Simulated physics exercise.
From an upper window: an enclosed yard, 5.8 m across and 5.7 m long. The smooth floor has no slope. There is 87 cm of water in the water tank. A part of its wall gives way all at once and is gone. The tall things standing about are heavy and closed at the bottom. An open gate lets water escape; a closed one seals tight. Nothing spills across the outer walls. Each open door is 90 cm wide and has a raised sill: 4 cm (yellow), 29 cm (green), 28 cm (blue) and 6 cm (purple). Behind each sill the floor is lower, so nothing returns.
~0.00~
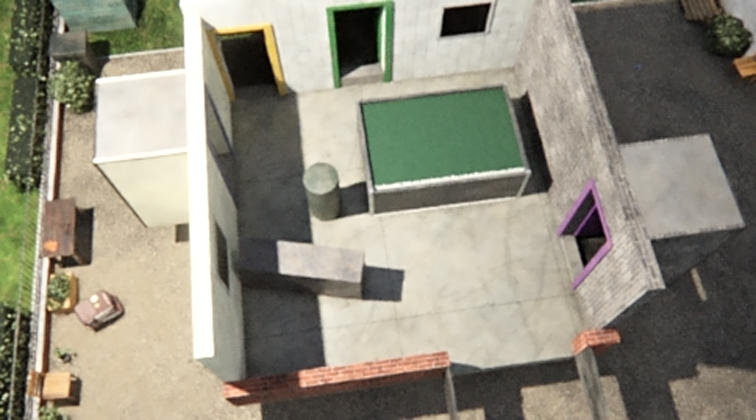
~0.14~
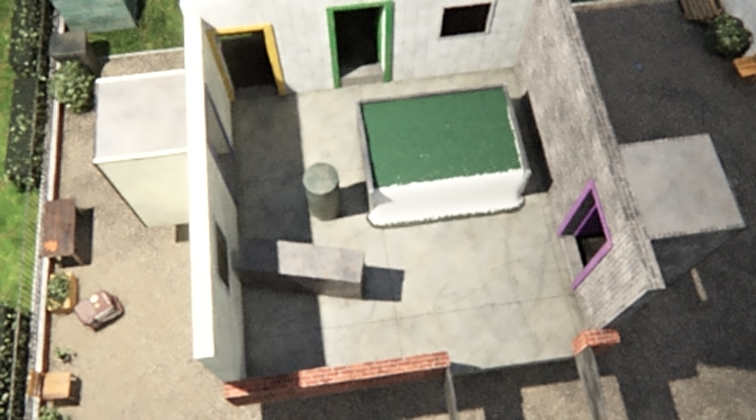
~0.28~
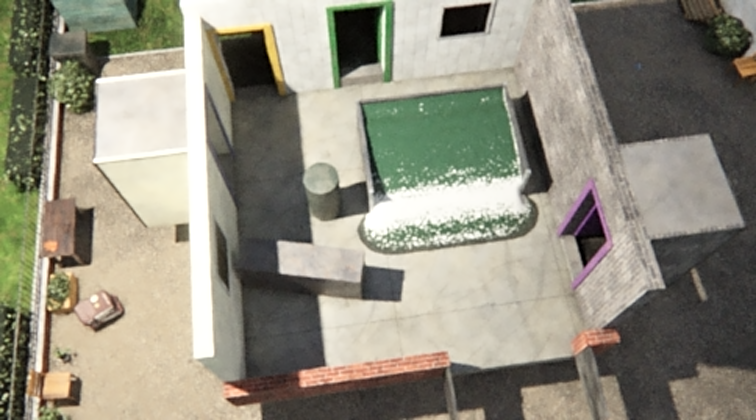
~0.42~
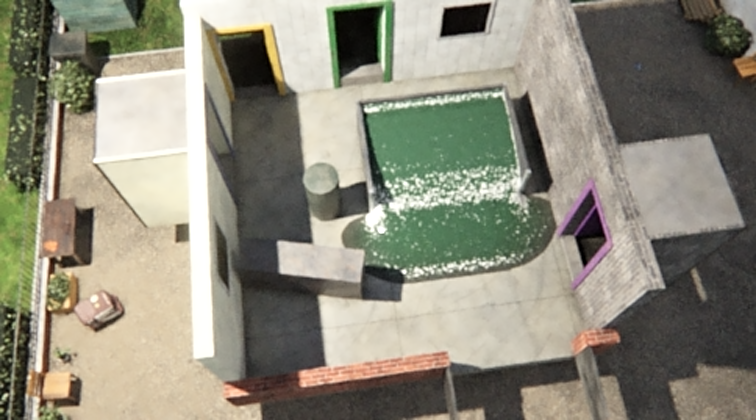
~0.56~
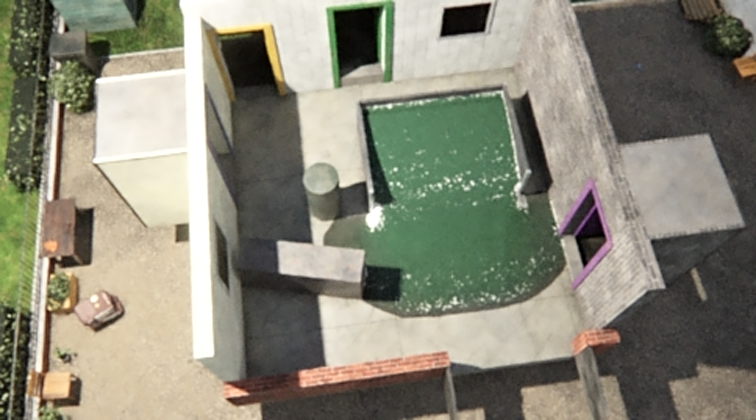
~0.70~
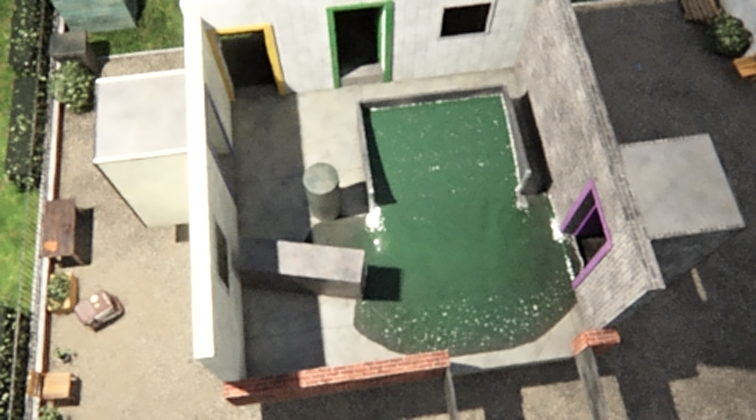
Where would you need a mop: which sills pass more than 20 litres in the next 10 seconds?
Door by door: At the yellow door it exceeds the limit; at the green door it keeps below the limit; at the blue door it keeps below the limit; at the purple door it goes over the limit.
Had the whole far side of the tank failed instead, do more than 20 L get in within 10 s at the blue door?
Against that limit: Blue under.
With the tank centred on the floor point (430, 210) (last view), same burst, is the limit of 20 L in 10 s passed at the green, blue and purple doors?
Against that limit: Green under, blue not over, purple past it.
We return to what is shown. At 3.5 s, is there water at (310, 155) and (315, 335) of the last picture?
In that order: Dry, wet.
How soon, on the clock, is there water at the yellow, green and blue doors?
Arrival: Yellow 3.6 s, green 5.0 s, blue 2.2 s.
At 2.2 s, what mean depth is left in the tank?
About 21 cm.
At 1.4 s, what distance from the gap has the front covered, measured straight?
Some 4.2 m out.
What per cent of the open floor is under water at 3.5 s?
Near 65 per cent is wet.
After 1.4 s water covers 45 % of the floor and is deepest (48 cm) near (586, 339); yellow door not reached, green door not reached, blue door not reached, purple door 17 cm at the sill, 21 L in.
After 2.2 s water covers 60 % of the floor and is deepest (40 cm) near (584, 329); yellow door not reached, green door not reached, blue door not reached, purple door 14 cm at the sill, 62 L in.
After 3.5 s water covers 65 % of the floor and is deepest (34 cm) near (253, 292); yellow door not reached, green door not reached, blue door 8 cm at the sill, 0 L in, purple door 12 cm at the sill, 93 L in.
After 6.0 s water covers 80 % of the floor and is deepest (20 cm) near (263, 291); yellow door 8 cm at the sill, 36 L in, green door 3 cm at the sill, 0 L in, blue door 4 cm at the sill, 0 L in, purple door 9 cm at the sill, 125 L in.
After 10.0 s water covers 95 % of the floor and is deepest (12 cm) near (514, 71); yellow door 5 cm at the sill, 54 L in, green door 2 cm at the sill, 0 L in, blue door 4 cm at the sill, 0 L in, purple door 9 cm at the sill, 154 L in.
